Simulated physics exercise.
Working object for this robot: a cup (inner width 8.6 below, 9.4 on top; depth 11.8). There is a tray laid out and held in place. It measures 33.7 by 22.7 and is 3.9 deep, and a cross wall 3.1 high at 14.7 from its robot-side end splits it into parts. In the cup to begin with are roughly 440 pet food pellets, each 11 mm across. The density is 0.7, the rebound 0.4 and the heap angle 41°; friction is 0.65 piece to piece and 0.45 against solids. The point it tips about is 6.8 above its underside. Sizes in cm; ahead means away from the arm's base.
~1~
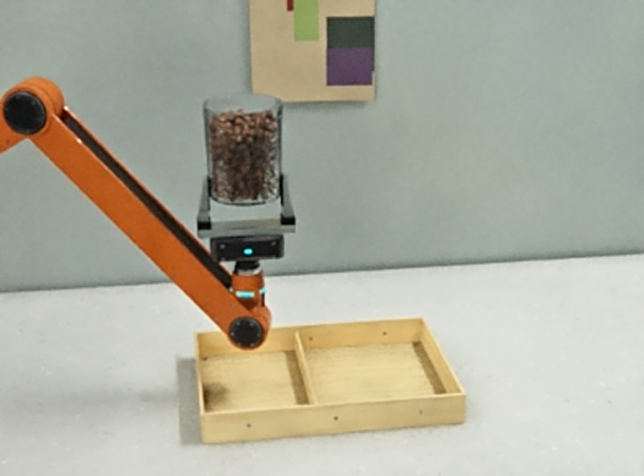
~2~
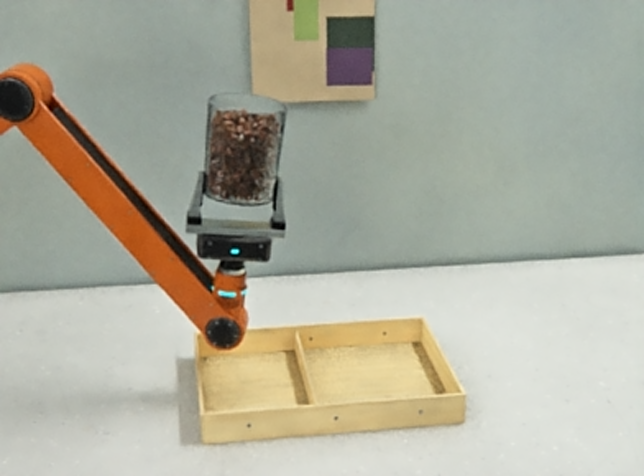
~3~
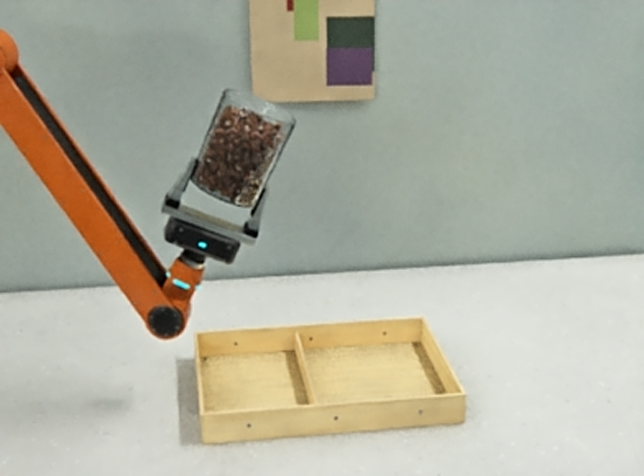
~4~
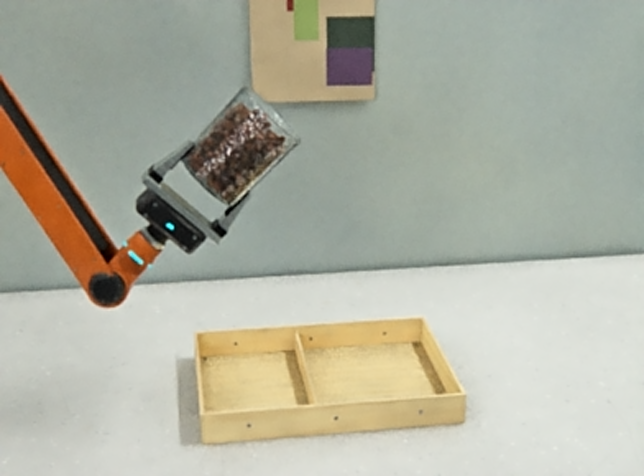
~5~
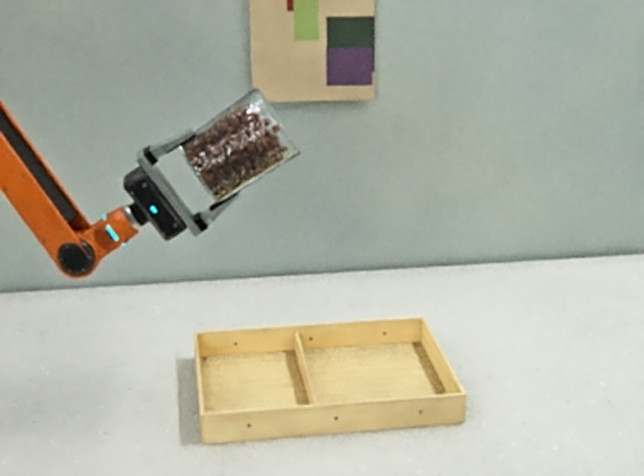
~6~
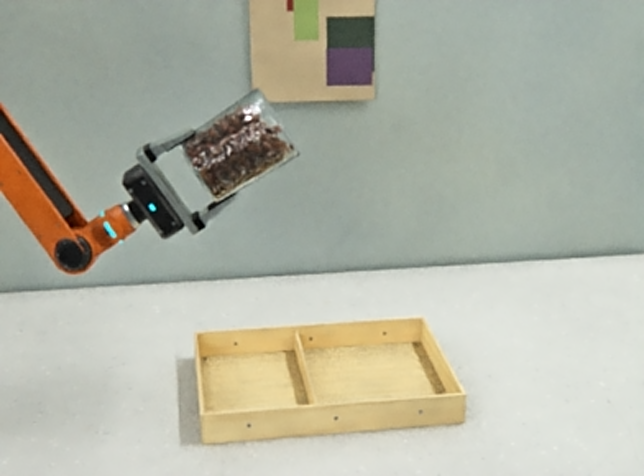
The footage shows an orange robotic arm gripping a clear cup of brown pellets above a divided wooden tray, tilting it steadily to the right as the arm's lower joint swings left and upward, with the pellets remaining inside.
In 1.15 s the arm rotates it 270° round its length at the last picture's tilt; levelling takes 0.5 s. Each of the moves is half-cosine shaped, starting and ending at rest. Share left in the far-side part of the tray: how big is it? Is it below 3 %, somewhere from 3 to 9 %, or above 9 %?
It is below 3 %.
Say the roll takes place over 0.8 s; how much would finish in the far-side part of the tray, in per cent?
About 0 %.
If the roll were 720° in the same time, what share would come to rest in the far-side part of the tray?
Around 0 %.
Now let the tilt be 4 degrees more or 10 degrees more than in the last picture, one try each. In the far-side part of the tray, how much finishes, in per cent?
I'd expect some 0 per cent, then some 5 per cent.
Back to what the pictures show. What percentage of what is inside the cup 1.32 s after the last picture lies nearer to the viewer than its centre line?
Around 45 %.
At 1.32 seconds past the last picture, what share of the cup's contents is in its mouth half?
I'd put it at some 40 per cent.
Then, 0.66 s on, tipped 59°, highest piece 41 above the table; 441 in the cup.
Then, 1.32 s on, tipped 44°, highest piece 40 above the table; 440 in the cup, 1 in the far-side part.
Then, 1.85 s on, upright, highest piece 41 above the table; 440 in the cup, 1 in the far-side part.
Then, 2.55 s on, upright, highest piece 41 above the table; 440 in the cup, 1 in the far-side part.
In the end, 440 in the cup, 1 in the far-side part. That is 0 % in the far-side part of the tray.
